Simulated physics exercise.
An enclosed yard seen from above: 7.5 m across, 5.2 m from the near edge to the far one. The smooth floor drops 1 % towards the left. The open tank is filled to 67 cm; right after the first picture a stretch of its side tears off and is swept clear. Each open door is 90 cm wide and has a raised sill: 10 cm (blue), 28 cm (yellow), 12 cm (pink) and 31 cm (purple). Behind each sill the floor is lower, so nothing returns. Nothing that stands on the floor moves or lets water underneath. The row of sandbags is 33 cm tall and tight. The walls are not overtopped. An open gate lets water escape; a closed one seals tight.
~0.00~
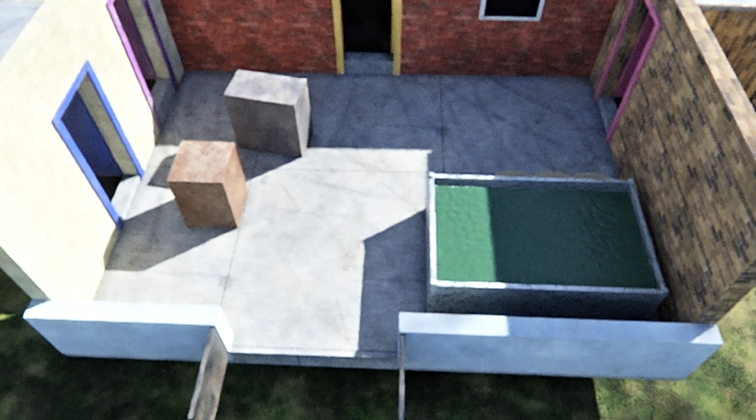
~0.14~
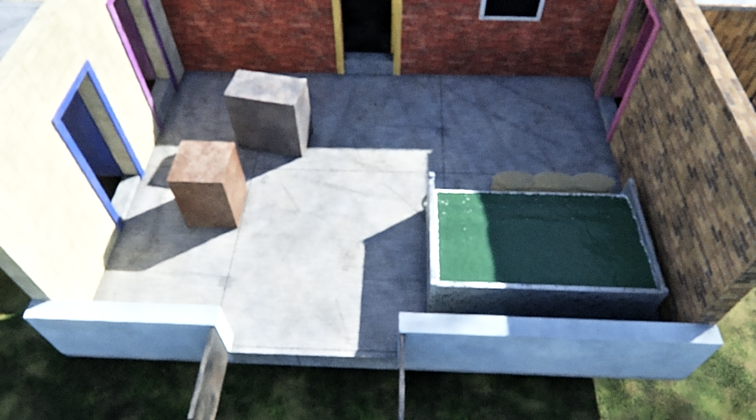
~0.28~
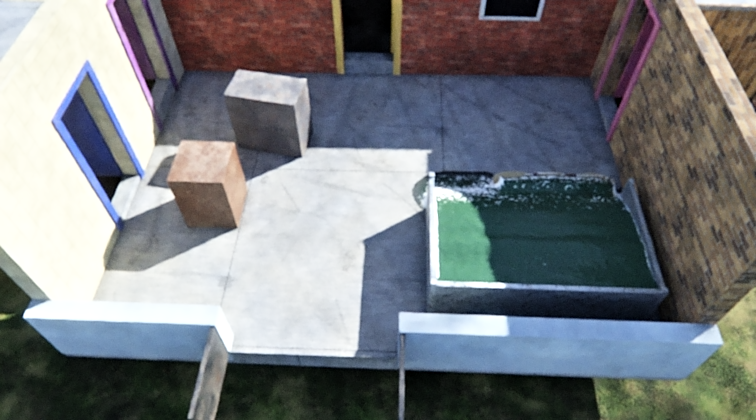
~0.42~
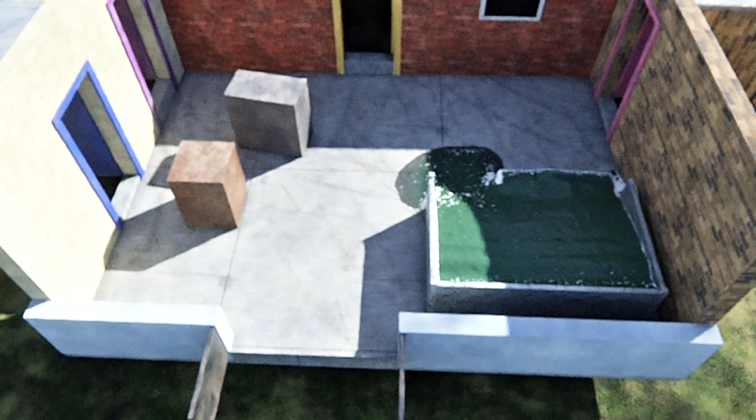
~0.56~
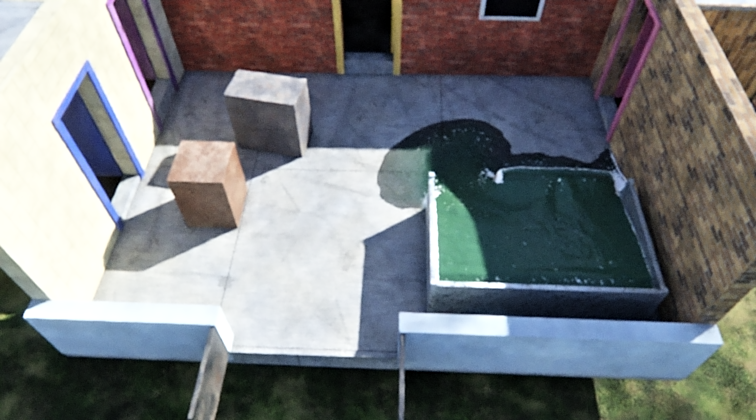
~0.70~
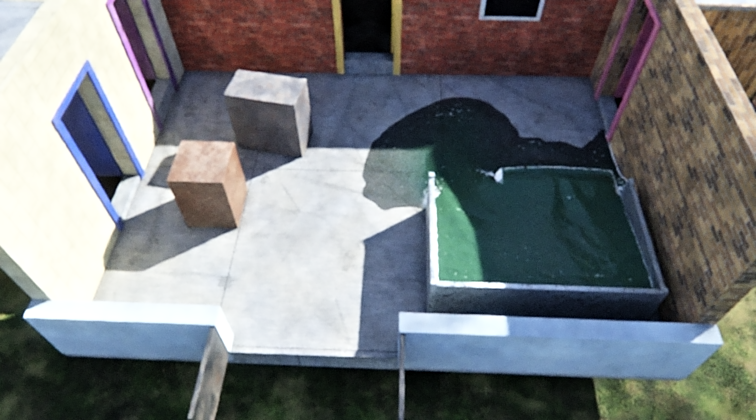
A walled yard with a smooth grey floor is seen from above by a camera that stays still. Two blocks, one grey and one reddish-brown, stand at the left near blue- and purple-edged doorways, while a tank of green water sits at the right. The tank's far side opens, water churns with white foam, and a dark sheet spreads behind it and leftwards across the floor.
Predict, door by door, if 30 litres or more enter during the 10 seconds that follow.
Door by door: At the blue door it does not reach the limit; at the yellow door it does not reach the limit; at the pink door it stays under the limit; at the purple door it keeps below the limit.
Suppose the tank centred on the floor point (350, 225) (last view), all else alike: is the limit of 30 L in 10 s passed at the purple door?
Then: Purple under.
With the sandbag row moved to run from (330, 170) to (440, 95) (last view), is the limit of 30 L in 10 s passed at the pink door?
Then: Pink over.
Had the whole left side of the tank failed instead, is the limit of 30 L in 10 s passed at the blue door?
Then: Blue over.
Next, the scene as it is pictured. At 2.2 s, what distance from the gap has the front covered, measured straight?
Some 5.8 m out.
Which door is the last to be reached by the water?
Last comes the blue one.
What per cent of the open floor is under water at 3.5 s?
About 60 per cent.
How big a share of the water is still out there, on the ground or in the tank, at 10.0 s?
Roughly 98 in a hundred.
After 1.4 s water covers 40 % of the floor and is deepest (46 cm) near (551, 209); blue door not reached, yellow door 13 cm at the sill, 0 L in, pink door 5 cm at the sill, 0 L in, purple door not reached.
After 2.2 s water covers 50 % of the floor and is deepest (30 cm) near (564, 209); blue door not reached, yellow door 23 cm at the sill, 0 L in, pink door 4 cm at the sill, 0 L in, purple door not reached.
After 3.5 s water covers 60 % of the floor and is deepest (30 cm) near (195, 71); blue door not reached, yellow door 15 cm at the sill, 0 L in, pink door 14 cm at the sill, 2 L in, purple door 21 cm at the sill, 0 L in.
After 6.0 s water covers 80 % of the floor and is deepest (24 cm) near (185, 71); blue door 7 cm at the sill, 0 L in, yellow door 11 cm at the sill, 0 L in, pink door 13 cm at the sill, 3 L in, purple door 20 cm at the sill, 0 L in.
After 10.0 s water covers 95 % of the floor and is deepest (20 cm) near (82, 329); blue door 11 cm at the sill, 0 L in, yellow door 9 cm at the sill, 0 L in, pink door 5 cm at the sill, 4 L in, purple door 14 cm at the sill, 0 L in.
